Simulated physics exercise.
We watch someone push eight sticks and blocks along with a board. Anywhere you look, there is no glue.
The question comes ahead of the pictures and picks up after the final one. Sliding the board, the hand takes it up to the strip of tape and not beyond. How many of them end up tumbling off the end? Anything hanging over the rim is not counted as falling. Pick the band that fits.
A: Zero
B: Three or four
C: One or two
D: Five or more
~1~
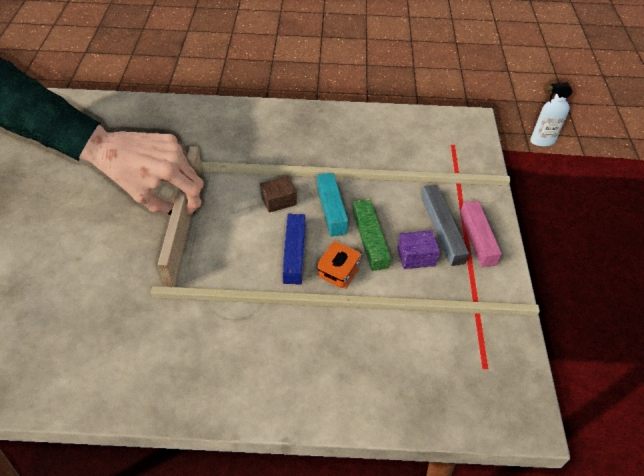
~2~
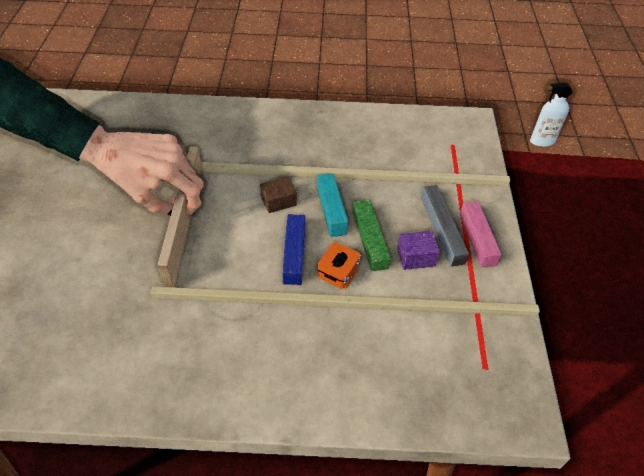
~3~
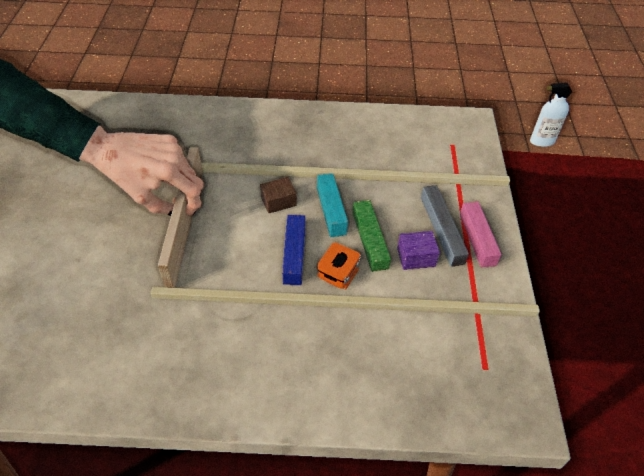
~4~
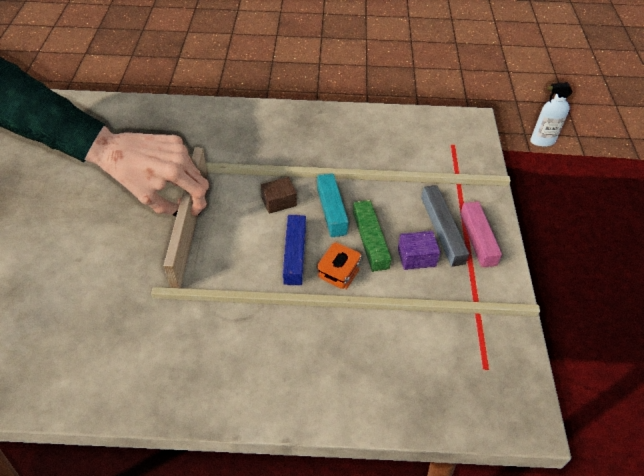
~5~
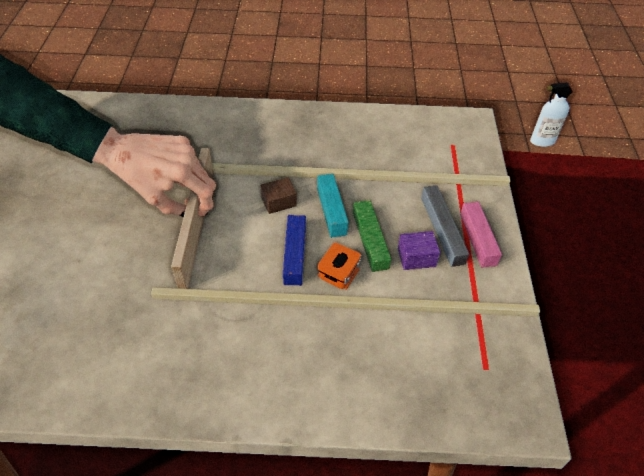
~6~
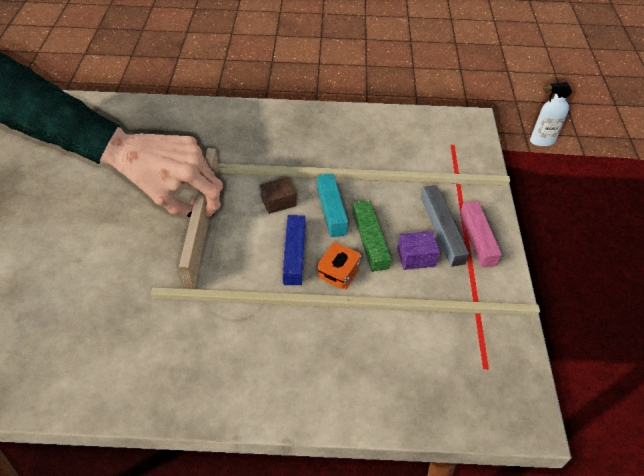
B.
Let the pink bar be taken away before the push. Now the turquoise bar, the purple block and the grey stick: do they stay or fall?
The turquoise bar stays put; the purple block comes off; the grey stick comes off.
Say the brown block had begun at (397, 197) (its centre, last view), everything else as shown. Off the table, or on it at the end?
Lab note: Started there, it remains on top.
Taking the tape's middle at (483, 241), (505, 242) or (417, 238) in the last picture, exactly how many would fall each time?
Try by try, 4, 6 and 0.
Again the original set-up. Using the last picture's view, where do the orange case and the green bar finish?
Orange case: About (509, 275); green bar: About (528, 245).
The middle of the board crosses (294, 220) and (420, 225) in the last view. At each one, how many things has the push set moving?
Tally: First 3; then 8.
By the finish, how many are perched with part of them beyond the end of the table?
In total, 1 of them.
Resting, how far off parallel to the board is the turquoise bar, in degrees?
It works out to near 0°.
Soon after, none off yet; pink bar at rest near (480, 233); grey stick at rest near (444, 224); purple block at rest near (418, 250).
After that, none off yet; pink bar displaced a little near (497, 229); grey stick displaced a little near (469, 220); purple block displaced well along near (474, 258).
In the end, the number that fall off is three or four; gone, purple block, grey stick and pink bar.
